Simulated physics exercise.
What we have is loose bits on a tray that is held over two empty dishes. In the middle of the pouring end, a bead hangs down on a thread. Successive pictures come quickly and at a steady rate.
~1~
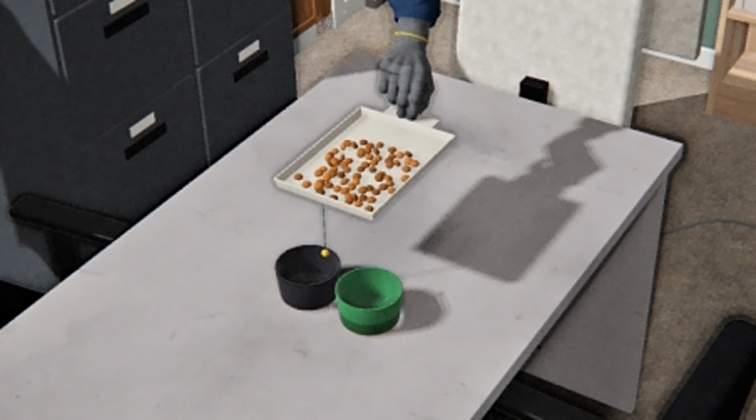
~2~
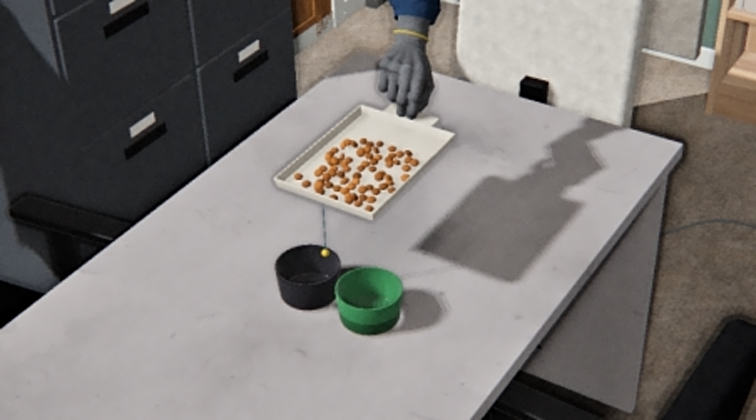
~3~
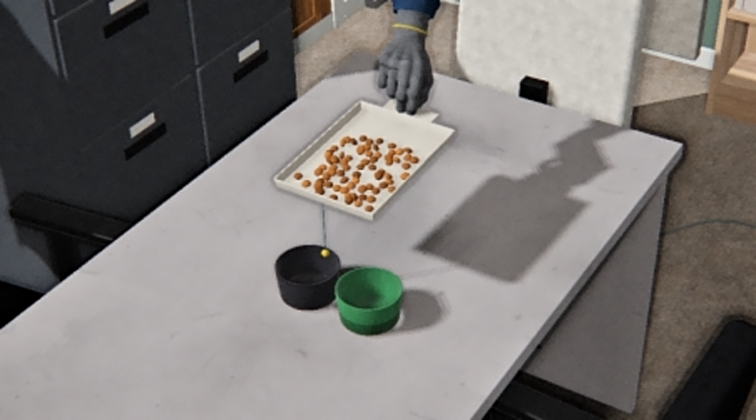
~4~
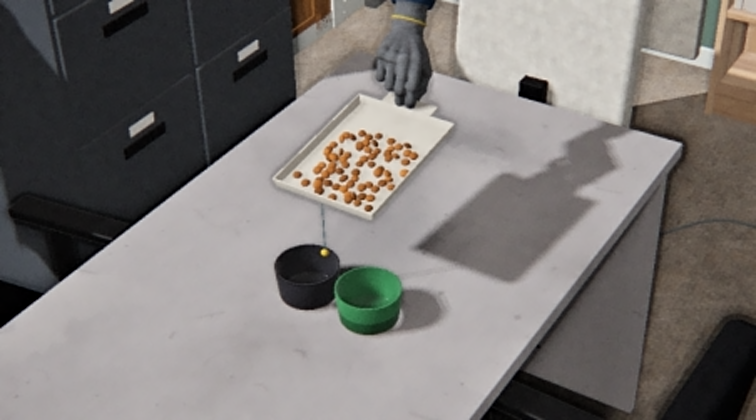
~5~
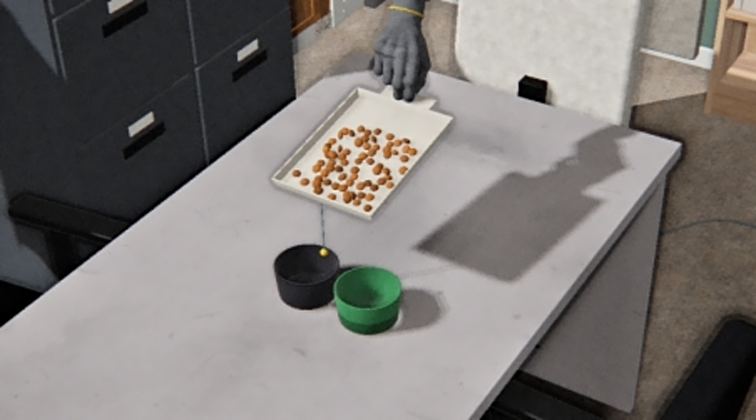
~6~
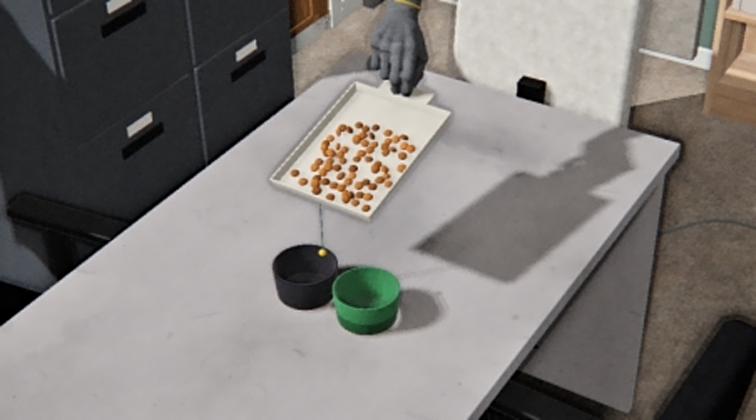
The video shows a gray hand holding a cream tray of small orange-brown bits above a black bowl and a green bowl on a pale table, with a yellow bead hanging beneath it, as the tray gradually tilts slightly.
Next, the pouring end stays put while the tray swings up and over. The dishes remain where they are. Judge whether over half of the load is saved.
Honestly, the catch comes out above half of the load.
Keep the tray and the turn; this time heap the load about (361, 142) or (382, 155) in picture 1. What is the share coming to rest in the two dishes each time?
The first start gives 70 percent and the second 80 percent.
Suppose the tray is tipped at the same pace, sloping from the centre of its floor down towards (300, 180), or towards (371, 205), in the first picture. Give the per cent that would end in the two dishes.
20 % and 90 %.
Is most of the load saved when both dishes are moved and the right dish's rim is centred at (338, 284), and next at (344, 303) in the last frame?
One: Over half. Two: Most of it.
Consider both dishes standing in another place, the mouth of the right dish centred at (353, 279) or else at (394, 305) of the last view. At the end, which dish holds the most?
First place: The rightmost one; second place: The leftmost one.
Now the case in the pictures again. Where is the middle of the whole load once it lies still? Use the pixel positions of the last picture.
The centre comes to rest close to (309, 299).
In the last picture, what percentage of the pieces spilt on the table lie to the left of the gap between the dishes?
Left share: Close to 90 %.
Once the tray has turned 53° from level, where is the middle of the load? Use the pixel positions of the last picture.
The load is centred about (334, 178).
Just after the last frame, tray tipped steeply; every one on the tray.
A moment on, tray tipped right over; the larger part on the tray; just a few outside both; about a tenth in the air.
Further on, tray tipped past a quarter turn; roughly a quarter in the right dish; roughly a third in the left dish; roughly a third outside both.
When it is over, tray tipped past a quarter turn; roughly a quarter in the right dish; roughly a third in the left dish; roughly a third outside both.
